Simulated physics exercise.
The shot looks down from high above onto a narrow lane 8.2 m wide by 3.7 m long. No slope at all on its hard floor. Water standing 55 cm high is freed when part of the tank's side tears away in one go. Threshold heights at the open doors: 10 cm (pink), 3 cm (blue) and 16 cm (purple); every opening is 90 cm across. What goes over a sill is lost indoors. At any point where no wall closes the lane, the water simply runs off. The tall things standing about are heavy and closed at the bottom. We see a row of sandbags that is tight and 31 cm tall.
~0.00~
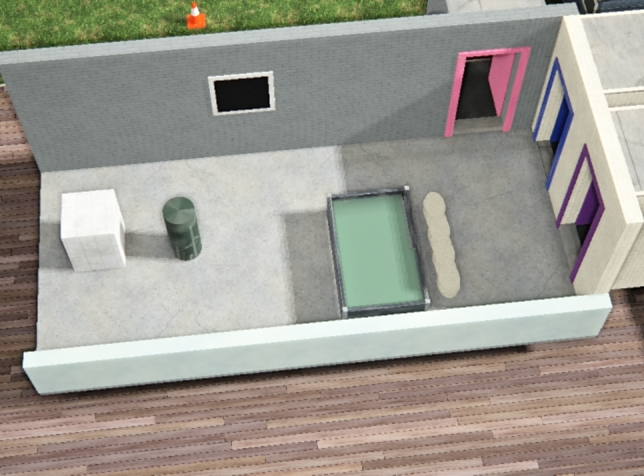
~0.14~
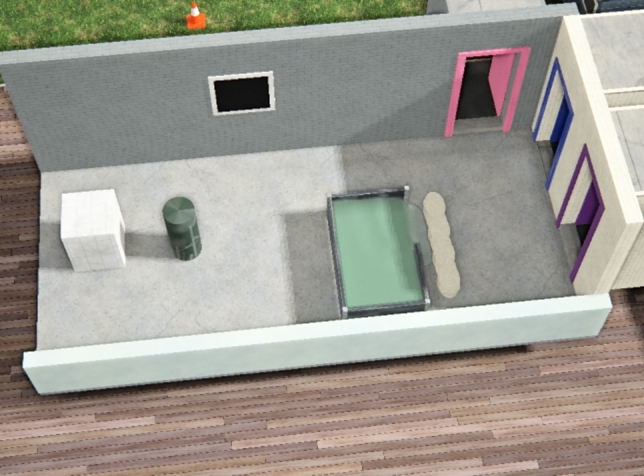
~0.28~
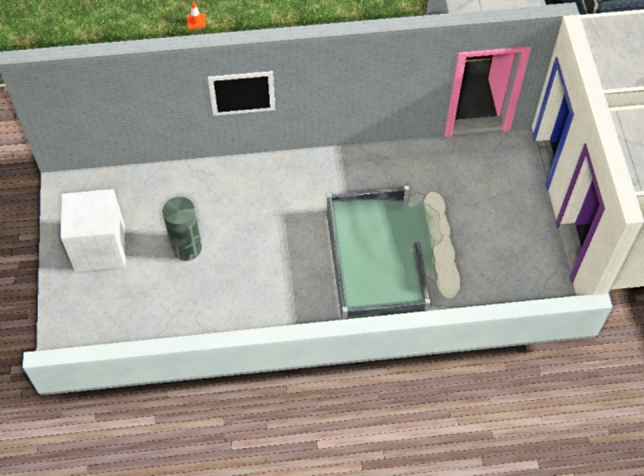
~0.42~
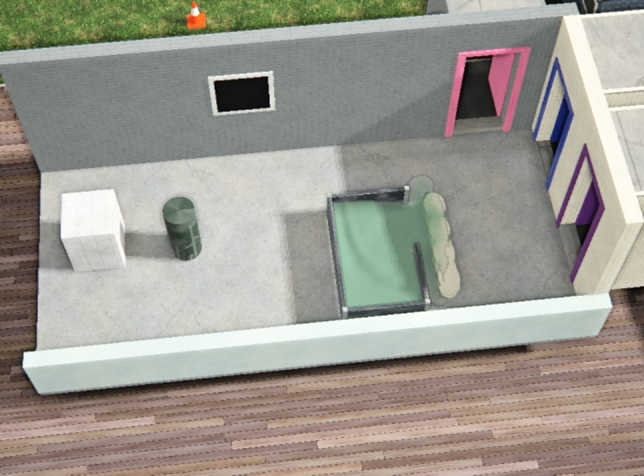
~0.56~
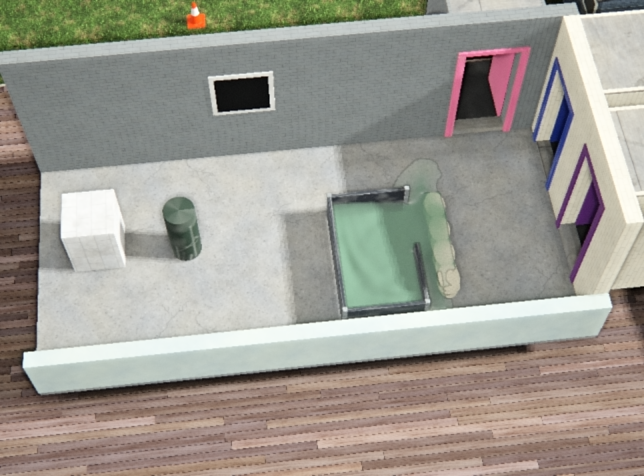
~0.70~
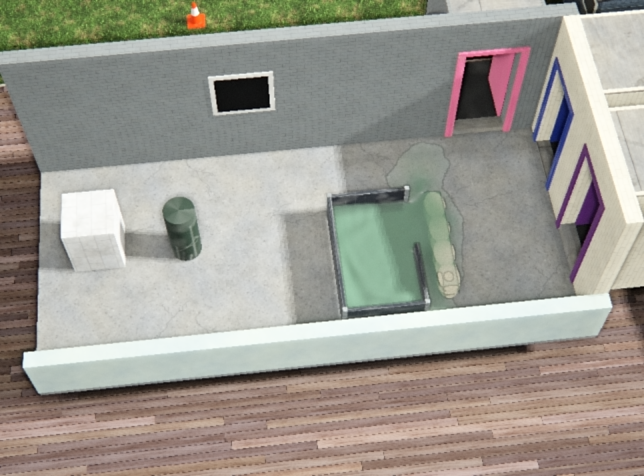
A rectangular tank of green water stood still on a gray walled floor until part of its right side gave way, and water poured out around the pale sandbag-like row and spread toward the back wall.
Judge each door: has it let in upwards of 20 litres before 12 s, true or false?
For the pink door, false. For the blue door, true. For the purple door, false.
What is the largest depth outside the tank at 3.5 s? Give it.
It tops out at some 24 cm.
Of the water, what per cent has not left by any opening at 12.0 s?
Still there: Roughly 84 %.
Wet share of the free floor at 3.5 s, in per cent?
About 50 per cent.
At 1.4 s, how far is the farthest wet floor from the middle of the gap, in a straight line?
That's near 2.4 m in a straight line.
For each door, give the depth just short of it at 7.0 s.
In cm: Pink 5, blue 7, purple 6.
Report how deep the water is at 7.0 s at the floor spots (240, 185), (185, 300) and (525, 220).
Reading - approx. 2 / 2 / 7 cm.
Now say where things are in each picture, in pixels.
The tank at (377, 250) is whole and still, 55 cm deep, in the first frame.
The front is at (411, 208), 0.6 m from the gap at (408, 232); 0.2 m2 of floor is under water; 55 cm left at the back of the tank, in the second frame.
The front is at (435, 276), 0.8 m from the gap at (408, 232); 0.5 m2 of floor is under water; 54 cm left at the back of the tank, in the third frame.
Water pours out at (408, 232) and has run 1.3 m, to (443, 299); deepest outside 44 cm, 49 cm at the tank's back, in the fourth frame.
Water pours out at (408, 231) and has run 1.5 m, to (446, 316); deepest outside 46 cm, 46 cm at the tank's back, in the fifth frame.
Water pours out at (408, 231) and has run 1.8 m, to (456, 329); deepest outside 48 cm, 47 cm at the tank's back, in the sixth frame.
After 1.4 s water covers 25 % of the floor and is deepest (40 cm) near (419, 232); pink door 8 cm at the sill, 0 L in, blue door not reached, purple door not reached.
After 2.2 s water covers 30 % of the floor and is deepest (33 cm) near (419, 232); pink door 9 cm at the sill, 0 L in, blue door 8 cm at the sill, 0 L in, purple door 6 cm at the sill, 0 L in.
After 3.5 s water covers 50 % of the floor and is deepest (24 cm) near (421, 242); pink door 6 cm at the sill, 1 L in, blue door 9 cm at the sill, 29 L in, purple door 9 cm at the sill, 0 L in.
After 7.0 s water covers 75 % of the floor and is deepest (16 cm) near (419, 232); pink door 5 cm at the sill, 1 L in, blue door 7 cm at the sill, 80 L in, purple door 6 cm at the sill, 0 L in.
After 12.0 s water covers 90 % of the floor and is deepest (10 cm) near (421, 242); pink door 6 cm at the sill, 1 L in, blue door 6 cm at the sill, 114 L in, purple door 4 cm at the sill, 0 L in.
